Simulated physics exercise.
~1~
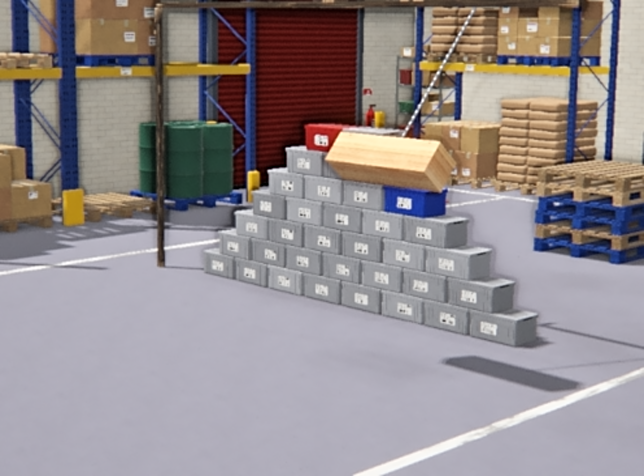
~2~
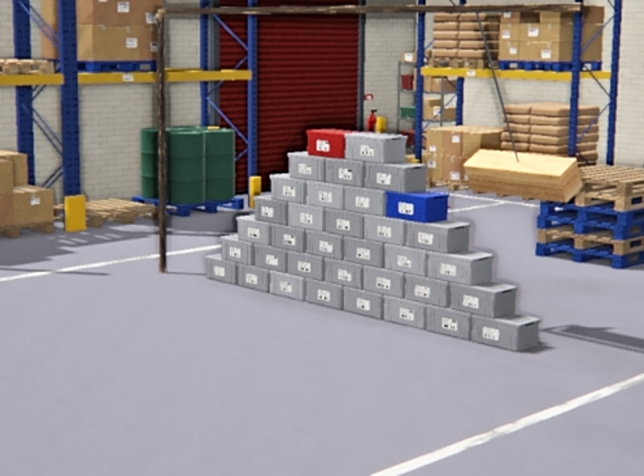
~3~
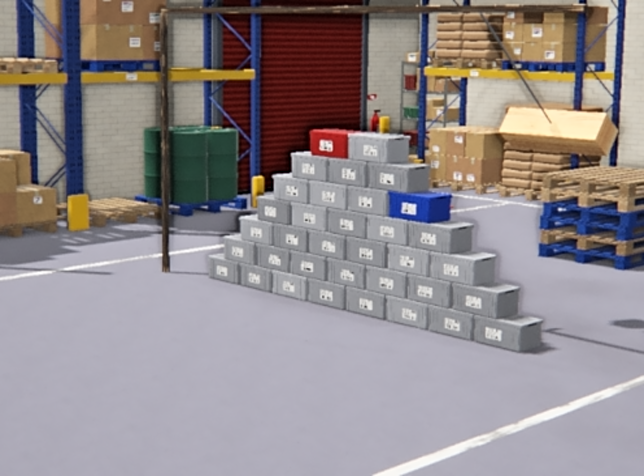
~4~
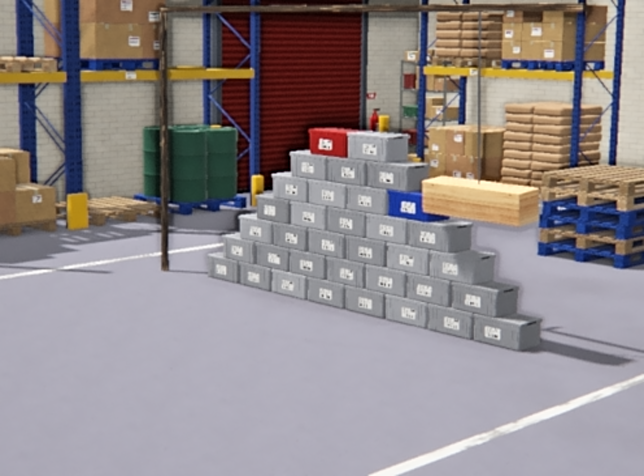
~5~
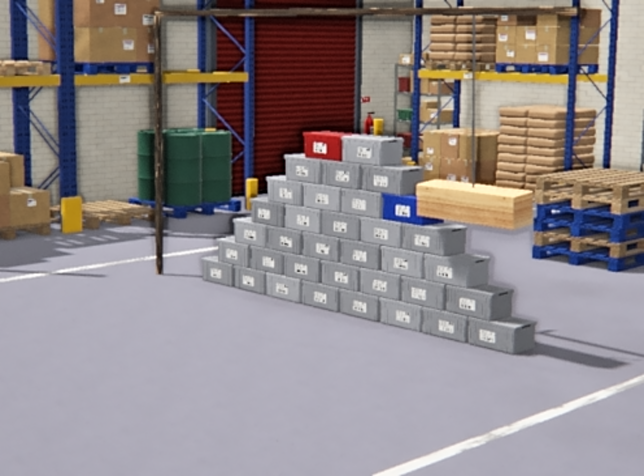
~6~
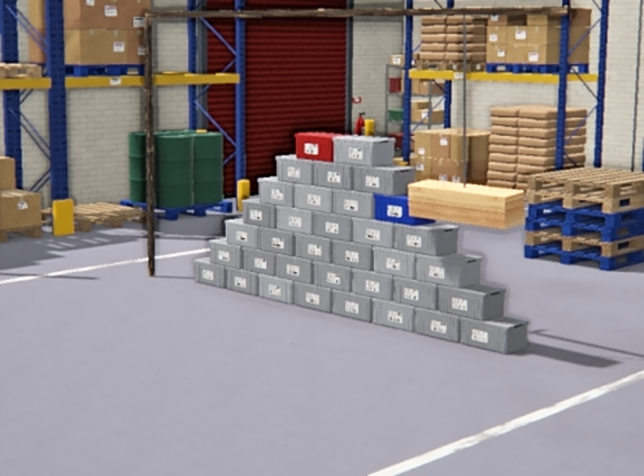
A stepped wall of grey lidded totes stands on the grey floor of a warehouse, seen from the front in a slightly swaying view, with a red tote at its top and a blue one on its right side. Behind it are a red shutter, blue racking, green drums and stacked pallets. A short pale timber beam hangs over the upper totes, then swings away to the right and rises, tilting as it goes. It drops back leftward beside the blue tote and nearly settles there. Every tote stays in place, and the wall remains standing.
